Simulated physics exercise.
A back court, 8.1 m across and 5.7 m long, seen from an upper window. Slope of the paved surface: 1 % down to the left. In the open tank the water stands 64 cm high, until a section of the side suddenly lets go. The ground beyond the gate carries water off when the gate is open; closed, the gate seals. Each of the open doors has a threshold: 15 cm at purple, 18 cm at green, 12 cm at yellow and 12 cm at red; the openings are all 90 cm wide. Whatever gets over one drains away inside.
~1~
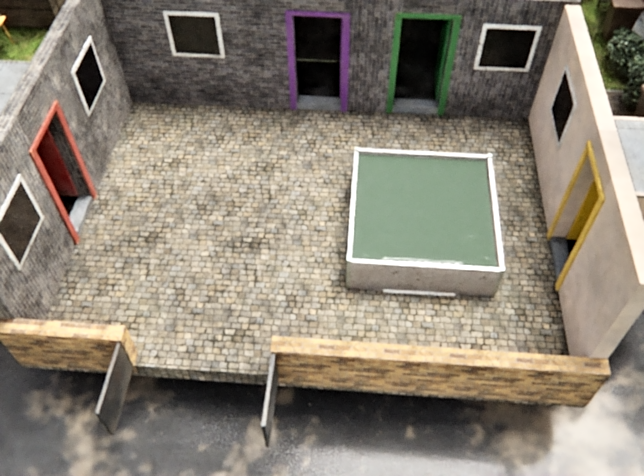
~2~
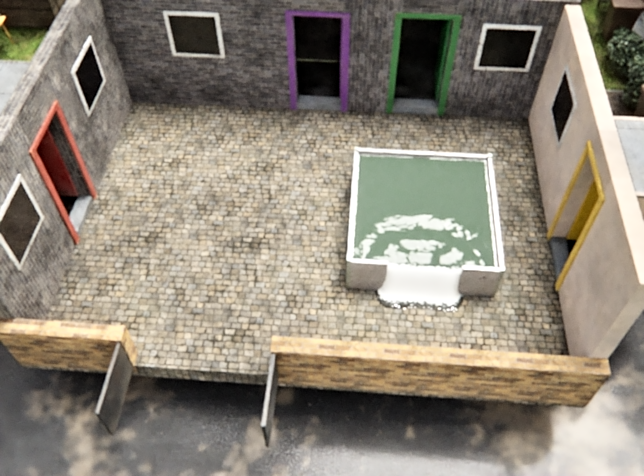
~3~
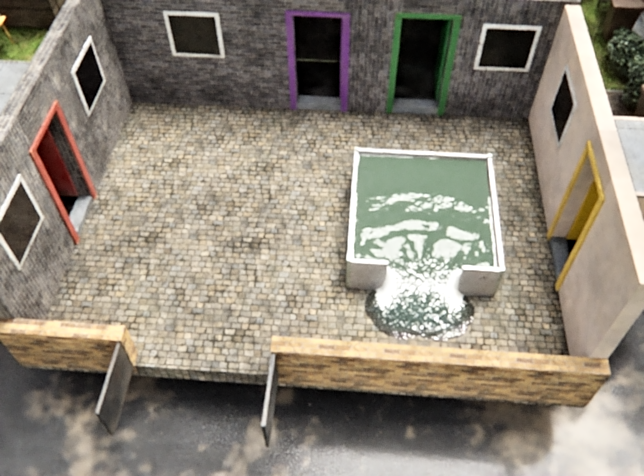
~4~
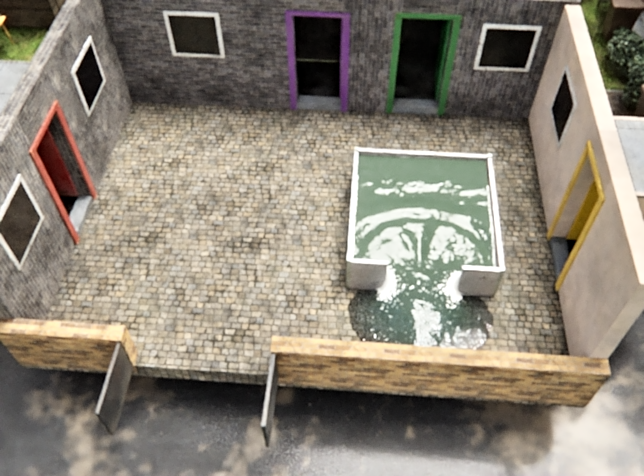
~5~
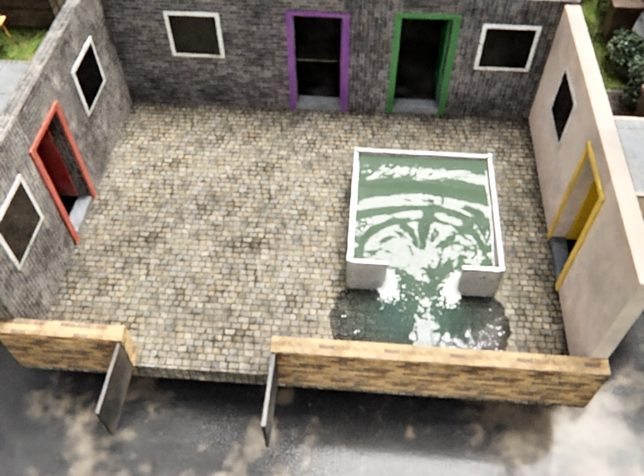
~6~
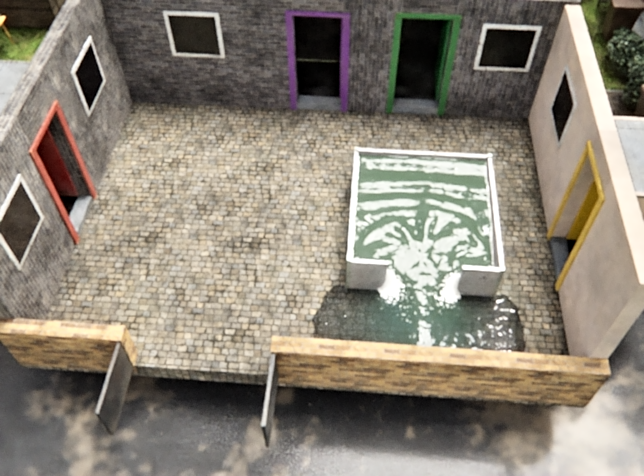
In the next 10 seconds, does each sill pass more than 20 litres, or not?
Purple door: Fails to top it; green door: Fails to top it; yellow door: Fails to top it; red door: Fails to top it.
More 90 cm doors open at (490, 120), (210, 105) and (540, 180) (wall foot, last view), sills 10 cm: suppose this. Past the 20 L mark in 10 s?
Well, the first is on the high side, the second is on the low side, and the third is on the low side.
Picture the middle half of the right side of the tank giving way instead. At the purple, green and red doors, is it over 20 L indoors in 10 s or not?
So purple stays lower, green stays lower, red stays lower.
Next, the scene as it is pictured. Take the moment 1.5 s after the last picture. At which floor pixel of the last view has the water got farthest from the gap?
Location: Approx. (106, 349) in the last view.
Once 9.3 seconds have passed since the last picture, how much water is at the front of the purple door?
The depth there is around 3.5 cm.
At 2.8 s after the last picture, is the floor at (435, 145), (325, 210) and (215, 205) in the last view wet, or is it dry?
Respectively: Was missed, was missed, got hit.
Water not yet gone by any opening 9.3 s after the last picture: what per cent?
Roughly 96 in a hundred.
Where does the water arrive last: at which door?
That would be the purple door, last of all.
Then, 0.7 s after the last picture water covers 10 % of the floor and is deepest (46 cm) near (416, 369); purple door not reached, green door not reached, yellow door not reached, red door not reached.
Then, 1.5 s after the last picture water covers 30 % of the floor and is deepest (42 cm) near (416, 358); purple door not reached, green door not reached, yellow door 6 cm at the sill, 0 L in, red door not reached.
Then, 2.8 s after the last picture water covers 55 % of the floor and is deepest (30 cm) near (553, 378); purple door not reached, green door not reached, yellow door 10 cm at the sill, 0 L in, red door 11 cm at the sill, 0 L in.
Then, 5.3 s after the last picture water covers 80 % of the floor and is deepest (20 cm) near (525, 133); purple door 3 cm at the sill, 0 L in, green door 8 cm at the sill, 0 L in, yellow door 8 cm at the sill, 0 L in, red door 10 cm at the sill, 2 L in.
Then, 9.3 s after the last picture water covers 95 % of the floor and is deepest (18 cm) near (99, 188); purple door 3 cm at the sill, 0 L in, green door 7 cm at the sill, 0 L in, yellow door 5 cm at the sill, 0 L in, red door 8 cm at the sill, 2 L in.
